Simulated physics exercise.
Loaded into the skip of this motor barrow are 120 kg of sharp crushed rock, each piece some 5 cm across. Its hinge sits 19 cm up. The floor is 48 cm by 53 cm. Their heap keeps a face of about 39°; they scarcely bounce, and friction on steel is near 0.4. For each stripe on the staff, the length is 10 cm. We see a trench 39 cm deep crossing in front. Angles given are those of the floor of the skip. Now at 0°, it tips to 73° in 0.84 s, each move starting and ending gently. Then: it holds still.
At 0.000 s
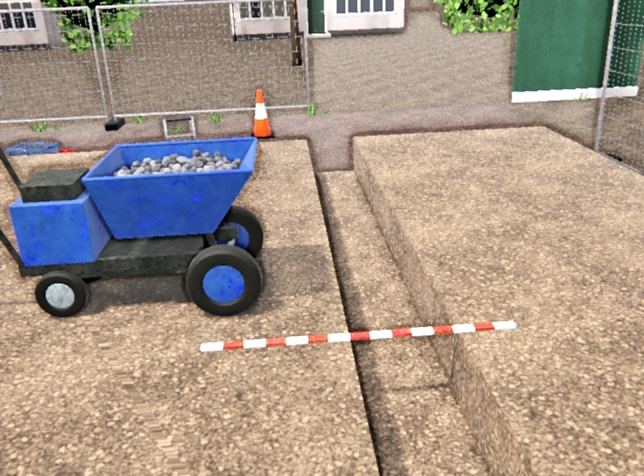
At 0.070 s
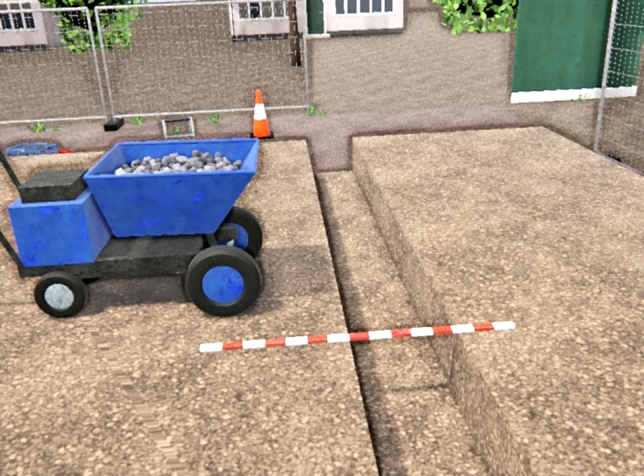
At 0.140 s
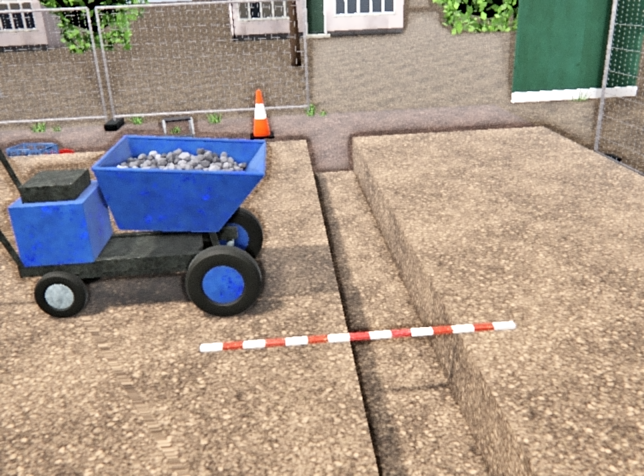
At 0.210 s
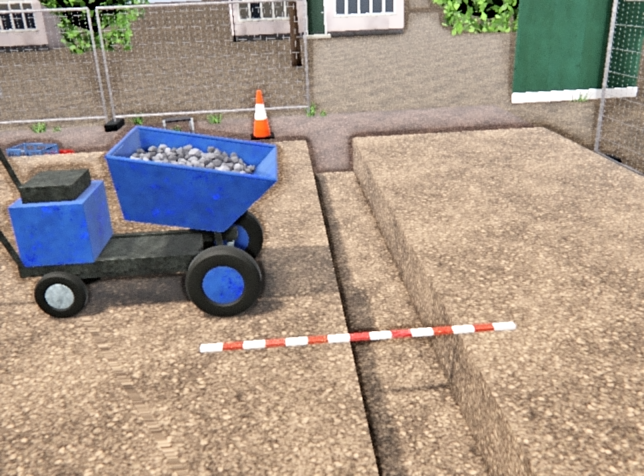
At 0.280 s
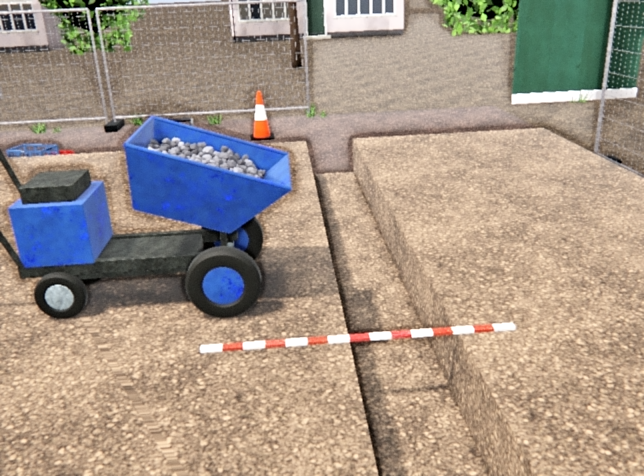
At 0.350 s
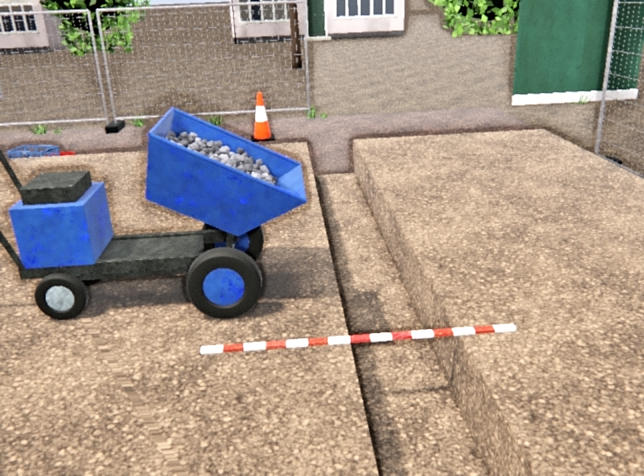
On a fenced dirt site, a blue motor barrow's stone-filled skip tilts toward the right.
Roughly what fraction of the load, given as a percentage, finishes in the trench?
Some 90 per cent of the stones.
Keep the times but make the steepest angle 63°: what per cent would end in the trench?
In that case some 45 per cent.
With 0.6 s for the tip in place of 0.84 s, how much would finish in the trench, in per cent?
My guess is near 100 percent.
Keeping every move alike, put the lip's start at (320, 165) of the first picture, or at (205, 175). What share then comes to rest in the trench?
Near 60 and near 55 percent.
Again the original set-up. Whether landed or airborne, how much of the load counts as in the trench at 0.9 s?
Close to 30 per cent at that time.
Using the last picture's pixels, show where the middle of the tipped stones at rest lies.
Roughly at pixel (387, 330).
After 0.6 s the floor is at 62°; 100 % in the skip; the foremost stones are at (334, 234).
After 0.9 s the floor is at 73°; 72 % in the skip, 28 % in the trench; the foremost stones are at (419, 336).
After 1.3 s the floor is at 73°; 39 % in the skip, 61 % in the trench; the foremost stones are at (423, 326).
After 3.2 s the floor is at 73°; 10 % in the skip, 90 % in the trench; the foremost stones are at (427, 333).
